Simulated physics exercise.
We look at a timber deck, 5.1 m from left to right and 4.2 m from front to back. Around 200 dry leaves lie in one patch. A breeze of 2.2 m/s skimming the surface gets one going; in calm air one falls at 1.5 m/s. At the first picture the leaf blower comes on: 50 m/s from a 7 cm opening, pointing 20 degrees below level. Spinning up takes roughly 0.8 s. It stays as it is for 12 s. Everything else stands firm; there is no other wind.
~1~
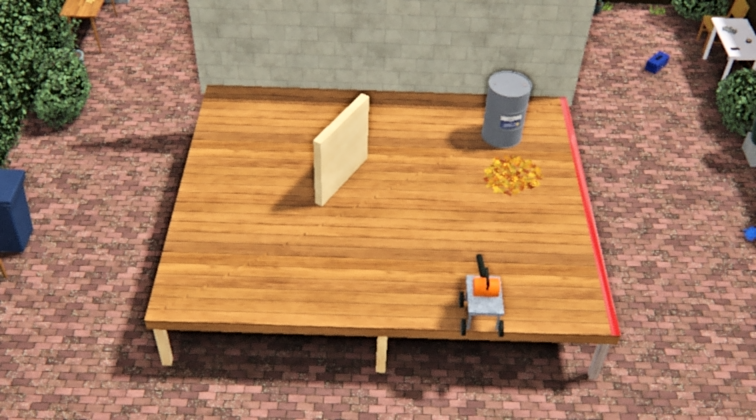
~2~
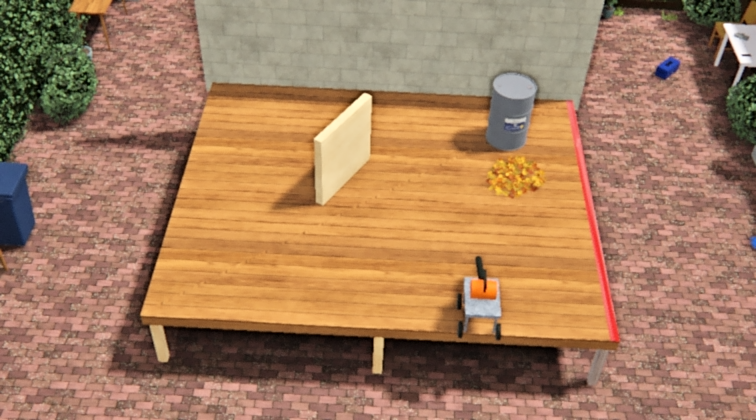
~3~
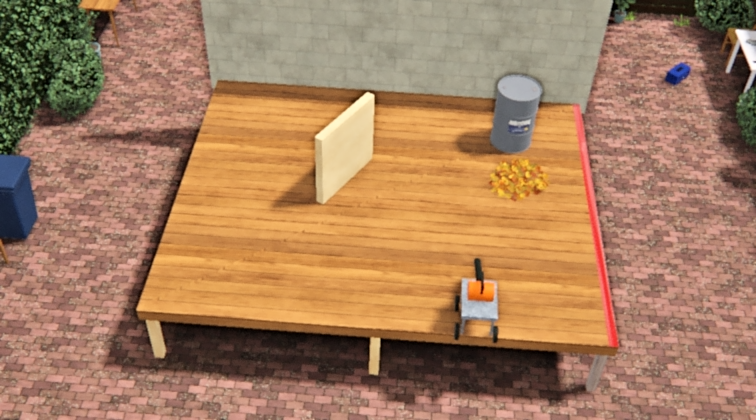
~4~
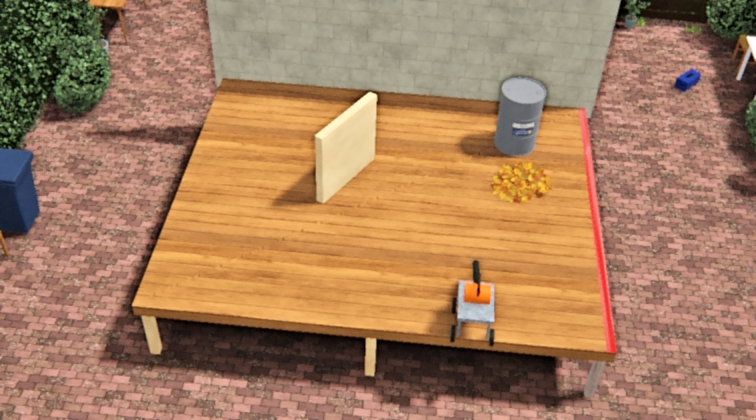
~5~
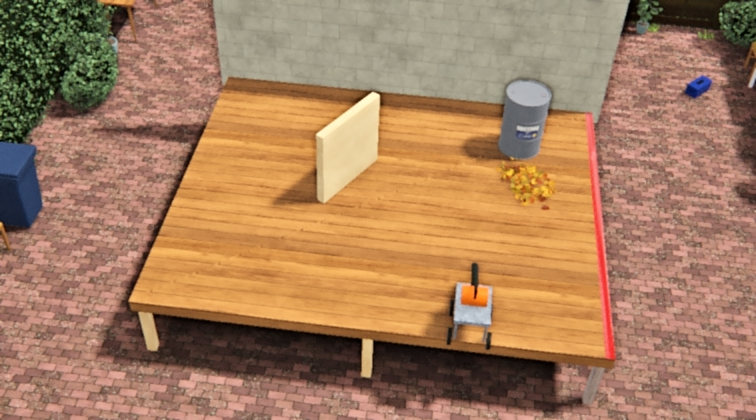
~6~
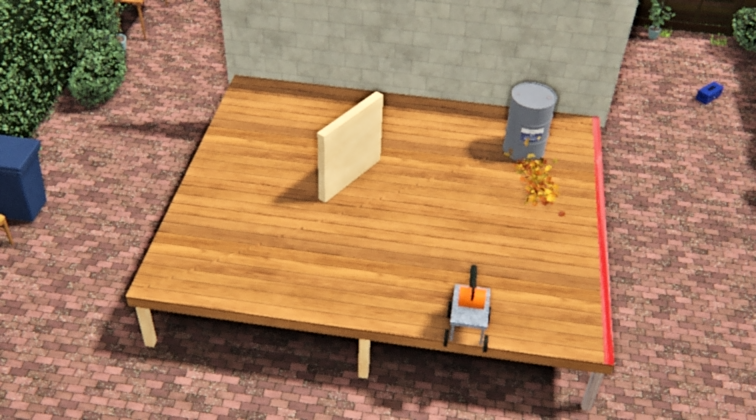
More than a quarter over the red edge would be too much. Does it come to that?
More than a quarter over the red edge: Yes.
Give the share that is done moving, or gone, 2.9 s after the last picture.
Near 60 %.
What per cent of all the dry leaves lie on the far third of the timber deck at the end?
About 15 %.
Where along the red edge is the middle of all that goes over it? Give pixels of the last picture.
Around (601, 137).
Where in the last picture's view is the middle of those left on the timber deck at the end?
Around (579, 121).
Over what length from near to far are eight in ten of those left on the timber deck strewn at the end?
About 0.8 m.
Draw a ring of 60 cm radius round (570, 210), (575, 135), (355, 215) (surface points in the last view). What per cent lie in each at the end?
In turn about 0 %, 15 %, 0 %.
Then, 1.5 s after the last picture the count stands so, 44 % are over the red edge; the middle of those still in play is near (586, 137).
Then, 2.9 s after the last picture the count stands so, 63 % are over the red edge; the middle of those still in play is near (579, 124).
Then, 5.7 s after the last picture the count stands so, 74 % are over the red edge; the middle of those still in play is near (578, 122).
Then, 11.1 s after the last picture, at the end, 82 % are over the red edge; the middle of those still in play is near (579, 121).
